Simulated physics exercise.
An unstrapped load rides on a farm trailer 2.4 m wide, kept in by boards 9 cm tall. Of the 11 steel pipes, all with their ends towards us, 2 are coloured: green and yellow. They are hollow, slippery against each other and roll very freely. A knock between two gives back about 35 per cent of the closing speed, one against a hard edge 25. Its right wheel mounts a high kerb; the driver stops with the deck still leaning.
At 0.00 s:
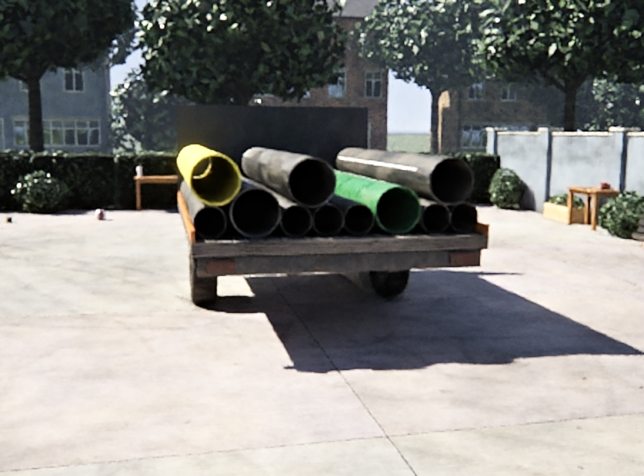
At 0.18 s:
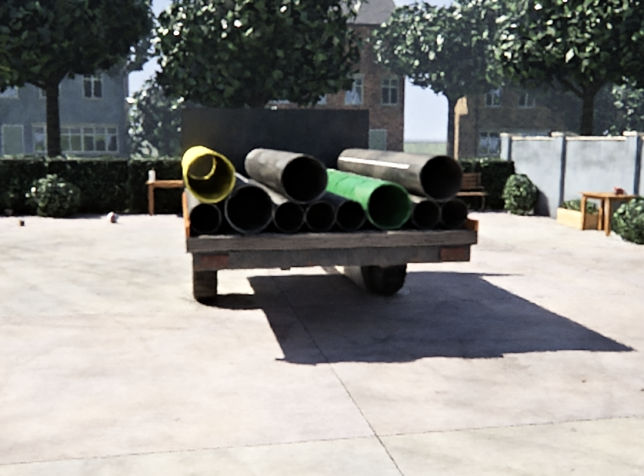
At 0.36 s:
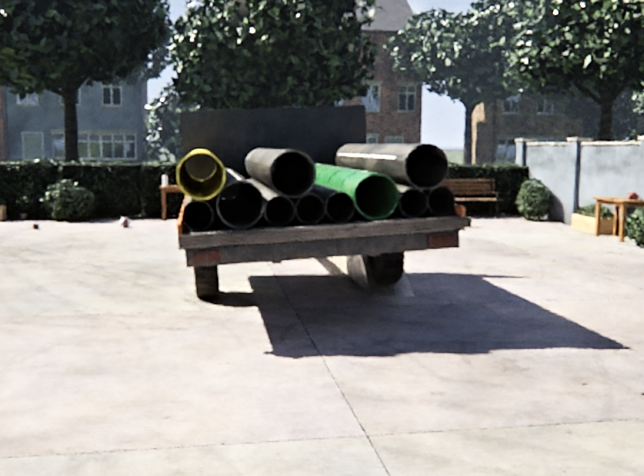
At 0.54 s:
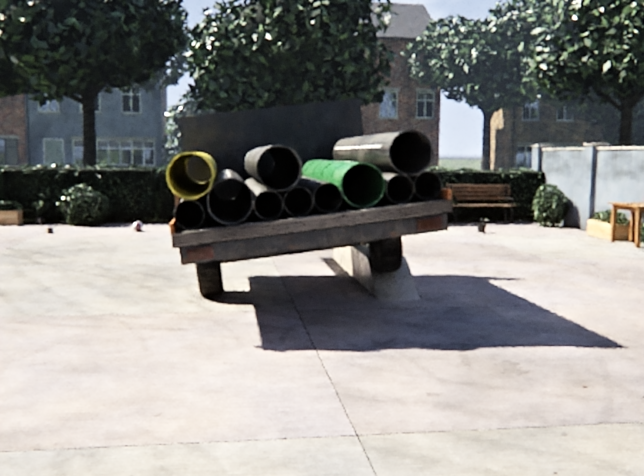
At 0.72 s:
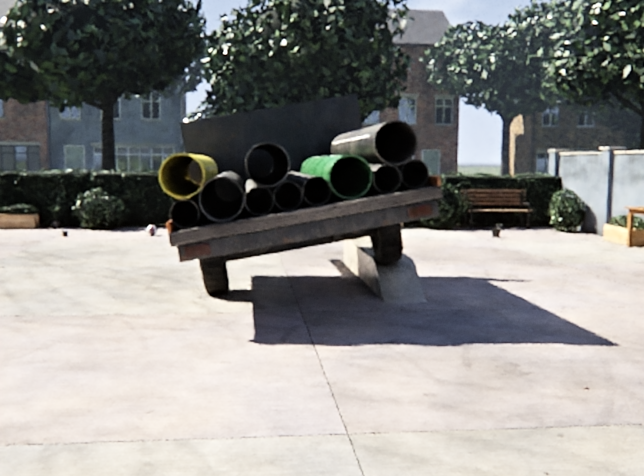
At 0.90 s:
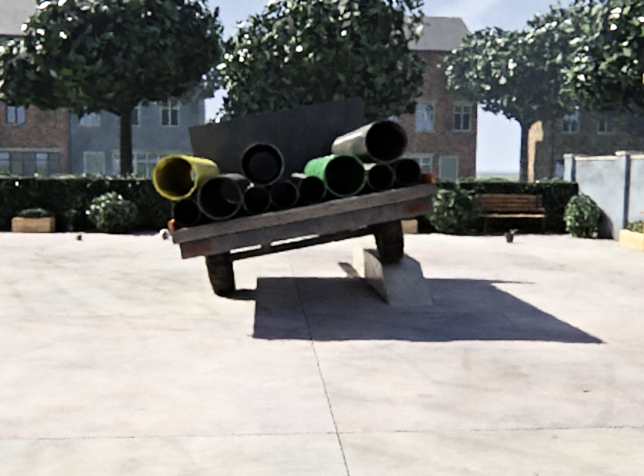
To begin with, a flatbed seen from behind carries a stack of hollow pipes, mostly dark with one yellow and one green, across a sunny paved yard. Its right wheel then climbs onto a raised edge, and the level deck leans steadily down to the left, the pipes tilting along with it.
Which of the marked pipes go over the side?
The green one is still aboard; the yellow one ends on the ground.
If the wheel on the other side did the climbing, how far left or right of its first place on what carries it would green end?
Some 0 cm rightwards.
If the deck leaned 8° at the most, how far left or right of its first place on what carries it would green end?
About 5 cm to the left.
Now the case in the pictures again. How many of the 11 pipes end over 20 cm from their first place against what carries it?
1 of them.
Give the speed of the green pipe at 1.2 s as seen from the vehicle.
Near 0.0 m/s.
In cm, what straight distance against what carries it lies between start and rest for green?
Moved: Green 5.
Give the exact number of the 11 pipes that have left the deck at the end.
1 of them.
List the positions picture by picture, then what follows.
Green (399, 210), yellow (216, 180); 8 of the 11 make up the bottom layer, in the first frame.
Green (390, 207), yellow (210, 178); the deck is level, in the second frame.
Green (377, 197), yellow (201, 176); the deck slopes 3° down to the left, in the third frame.
Green (363, 185), yellow (190, 176); the deck slopes 7° down to the left, in the fourth frame.
Green (351, 177), yellow (181, 176); the deck slopes 10° down to the left, in the fifth frame.
Green (345, 176), yellow (175, 177); the deck slopes 11° down to the left, in the sixth frame.
Then, 1.2 s in, green is on the deck, 80 cm from the right edge; yellow is dropping off the left side; 1 off so far.
Then, 1.4 s in, yellow is dropping off the left side; still the same for green; 1 off so far.
In the end (4.3 s), green is on the deck, 80 cm from the right edge; yellow is on the ground to the left; 1 off so far.
